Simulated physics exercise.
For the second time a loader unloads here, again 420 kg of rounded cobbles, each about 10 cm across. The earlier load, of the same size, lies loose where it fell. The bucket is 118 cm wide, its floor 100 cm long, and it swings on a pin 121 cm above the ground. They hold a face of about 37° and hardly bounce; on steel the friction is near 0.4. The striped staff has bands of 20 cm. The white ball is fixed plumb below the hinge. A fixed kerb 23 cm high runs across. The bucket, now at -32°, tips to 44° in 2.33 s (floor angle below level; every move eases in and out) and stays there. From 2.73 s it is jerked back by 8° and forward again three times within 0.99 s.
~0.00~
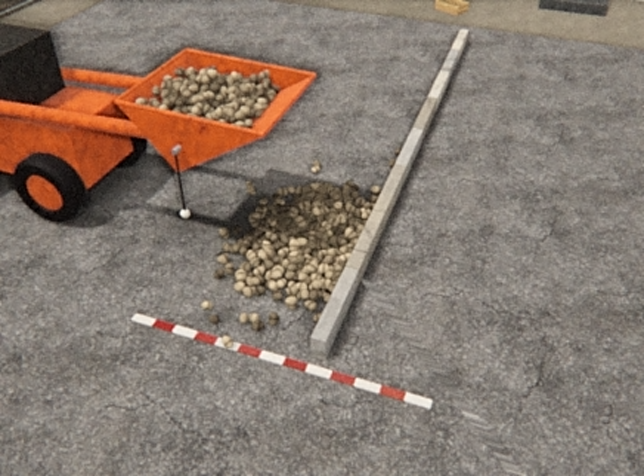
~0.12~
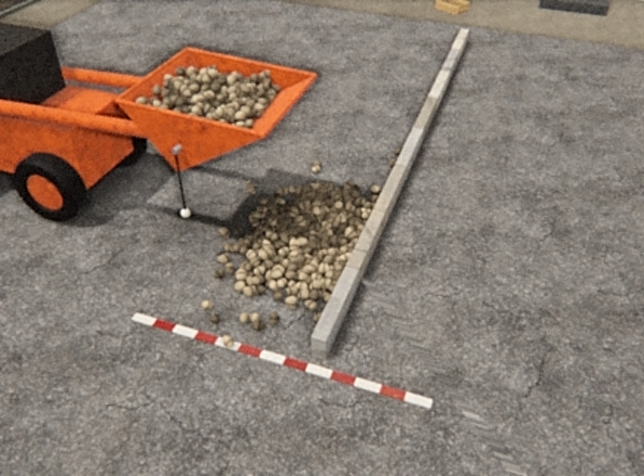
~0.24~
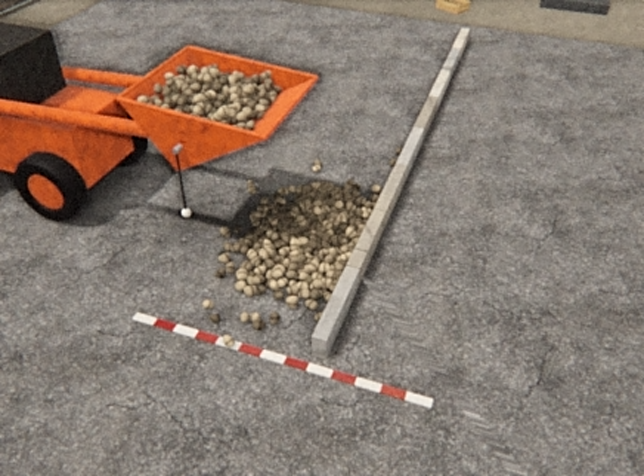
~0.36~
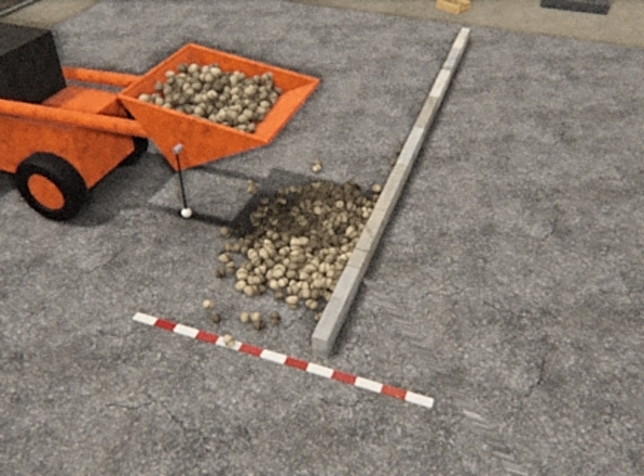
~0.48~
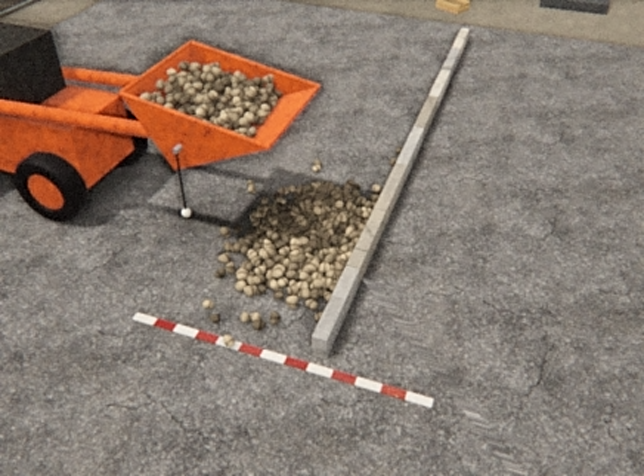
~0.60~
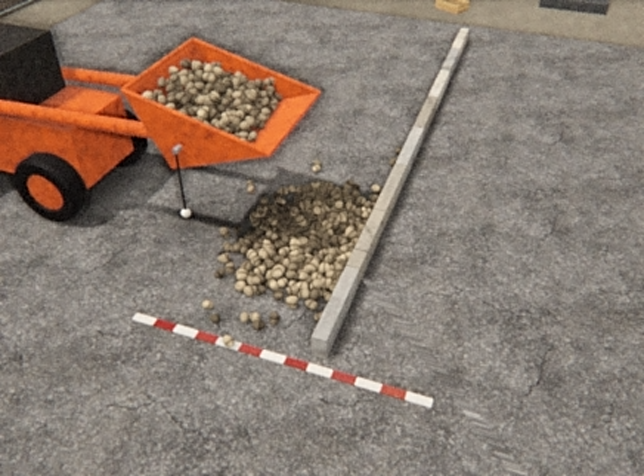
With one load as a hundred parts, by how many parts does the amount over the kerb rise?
Close to 1 parts in a hundred.
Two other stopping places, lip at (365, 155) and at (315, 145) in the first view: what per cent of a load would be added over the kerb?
First some 70, then 10 per cent.
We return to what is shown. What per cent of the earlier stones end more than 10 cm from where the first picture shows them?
Roughly 10 per cent of them.
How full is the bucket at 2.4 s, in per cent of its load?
About 5 per cent.
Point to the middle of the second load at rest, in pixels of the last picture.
Their middle is at about (298, 226).
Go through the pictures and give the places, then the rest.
Lip at (264, 135), floor tilted -32°, highest stones at (199, 79). The earlier load is highest near (301, 225), 21 cm above ground level, 100 % on this side of the kerb, in the first picture.
The bucket is at -31°, its lip at (264, 135); the top of the load is at (197, 79); the stones move at 0.0 m/s on average, in the second picture.
Lip at (266, 138), floor tilted -30°, highest stones at (197, 77); the stones move at 0.1 m/s on average, in the third picture.
The bucket is at -27°, its lip at (268, 142); the top of the load is at (199, 76); the stones move at 0.1 m/s on average, in the fourth picture.
The bucket is at -24°, its lip at (269, 148); the top of the load is at (192, 73); the stones move at 0.1 m/s on average, in the fifth picture.
The bucket is at -19°, its lip at (270, 155); the top of the load is at (193, 72); the stones move at 0.2 m/s on average, in the sixth picture.
After 1.8 s the floor is at 32°; in per cent of one load, 88 in the bucket, 112 on this side of the kerb; the foremost stones are at (352, 252).
After 2.4 s the floor is at 44°; in per cent of one load, 6 in the bucket, 194 on this side of the kerb; the foremost stones are at (354, 247).
After 4.2 s the floor is at 44°; in per cent of one load, 0 in the bucket, 199 on this side of the kerb, 1 over the kerb; the foremost stones are at (365, 257).
After 7.0 s the floor is at 44°; in per cent of one load, 0 in the bucket, 199 on this side of the kerb, 1 over the kerb; the foremost stones are at (365, 257). Net gain over the kerb, 1.
